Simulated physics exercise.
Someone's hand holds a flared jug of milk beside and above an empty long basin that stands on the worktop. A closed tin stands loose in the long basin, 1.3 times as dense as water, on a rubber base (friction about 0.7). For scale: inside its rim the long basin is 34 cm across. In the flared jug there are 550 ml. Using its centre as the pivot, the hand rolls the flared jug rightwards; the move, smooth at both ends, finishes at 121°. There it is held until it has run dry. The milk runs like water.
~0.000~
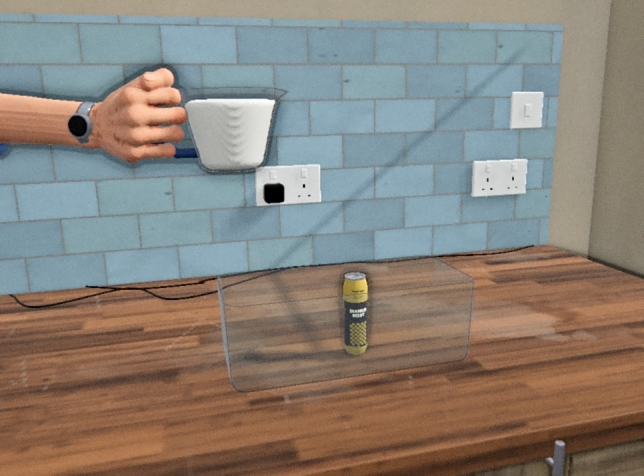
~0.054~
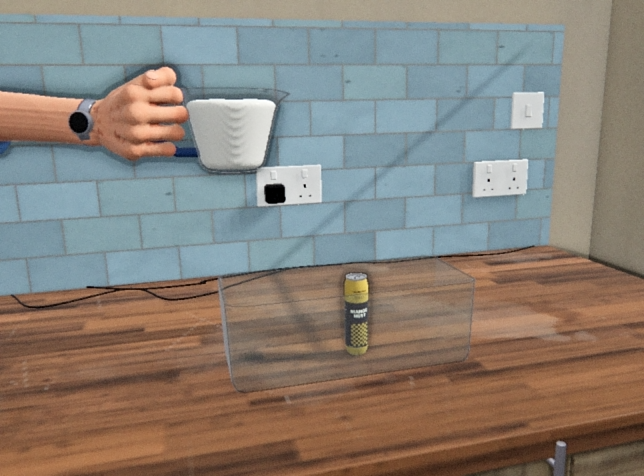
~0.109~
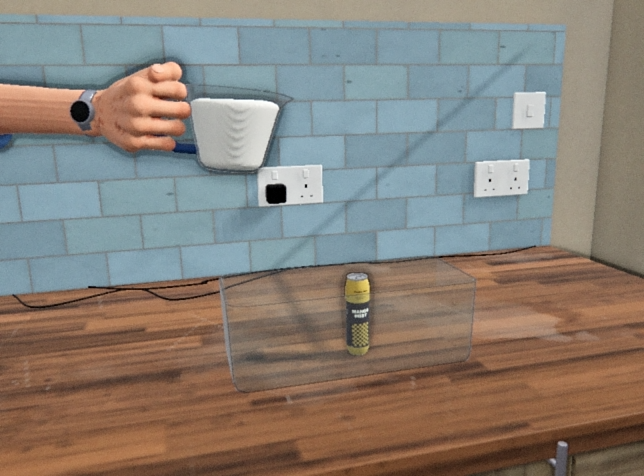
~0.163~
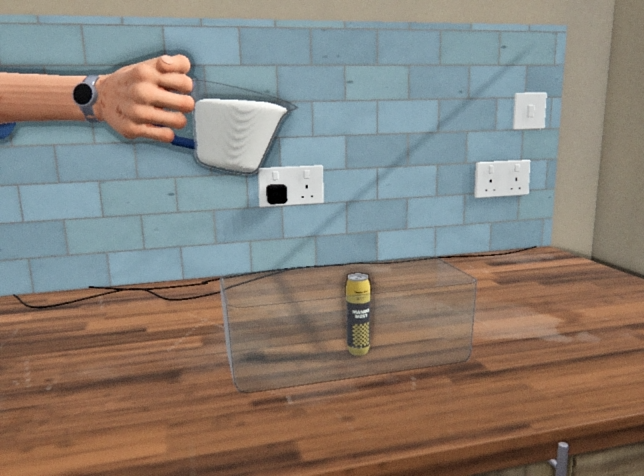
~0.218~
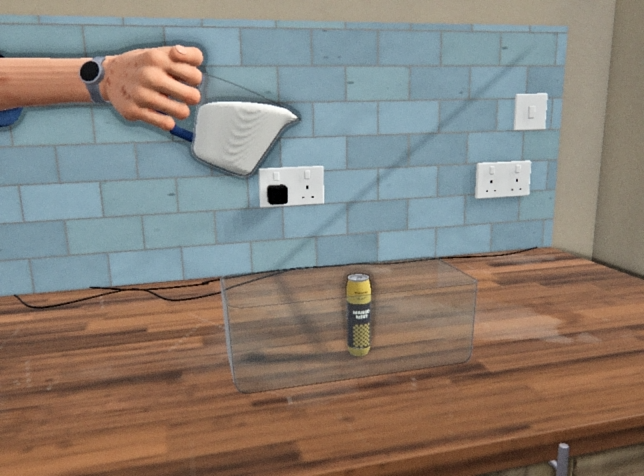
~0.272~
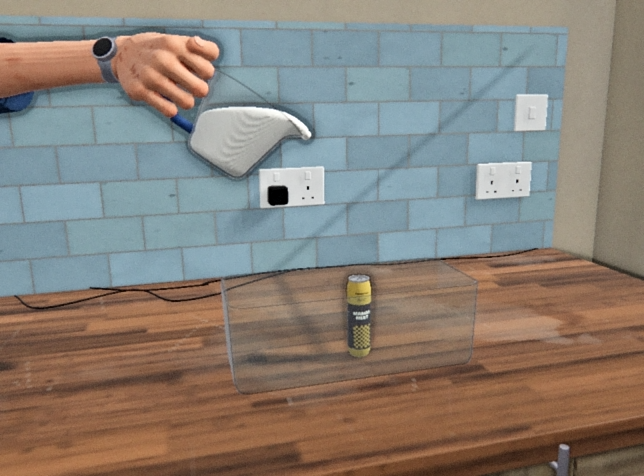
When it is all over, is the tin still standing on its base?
It tilts over.
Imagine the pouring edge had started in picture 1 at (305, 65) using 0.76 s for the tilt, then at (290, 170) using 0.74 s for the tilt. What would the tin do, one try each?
First it tips over; then it stays on its base.
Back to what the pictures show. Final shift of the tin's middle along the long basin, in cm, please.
All told, the tin's centre has moved close to 8.5 cm.
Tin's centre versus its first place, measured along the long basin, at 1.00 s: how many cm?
Reading: Roughly 4 cm.
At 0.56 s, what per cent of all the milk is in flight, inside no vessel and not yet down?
Roughly 44 %.
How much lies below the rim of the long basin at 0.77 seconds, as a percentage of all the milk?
About 94 %.
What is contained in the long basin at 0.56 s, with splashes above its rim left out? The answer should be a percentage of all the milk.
32 %, give or take.
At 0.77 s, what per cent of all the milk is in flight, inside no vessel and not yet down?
Estimated airborne part: Roughly 6 per cent.
By 0.56 s the tilt is 105° and 24 per cent is still to pour; the tin stands where it began.
By 0.77 s the tilt is 121° and 0 per cent is still to pour; the tin leans 10°.
By 1.00 s the tilt is 121° and 0 per cent is still to pour; the tin leans 33°.
By 1.24 s the tilt is 121° and 0 per cent is still to pour; the tin lies on its side.
At rest the tin lies on its side.
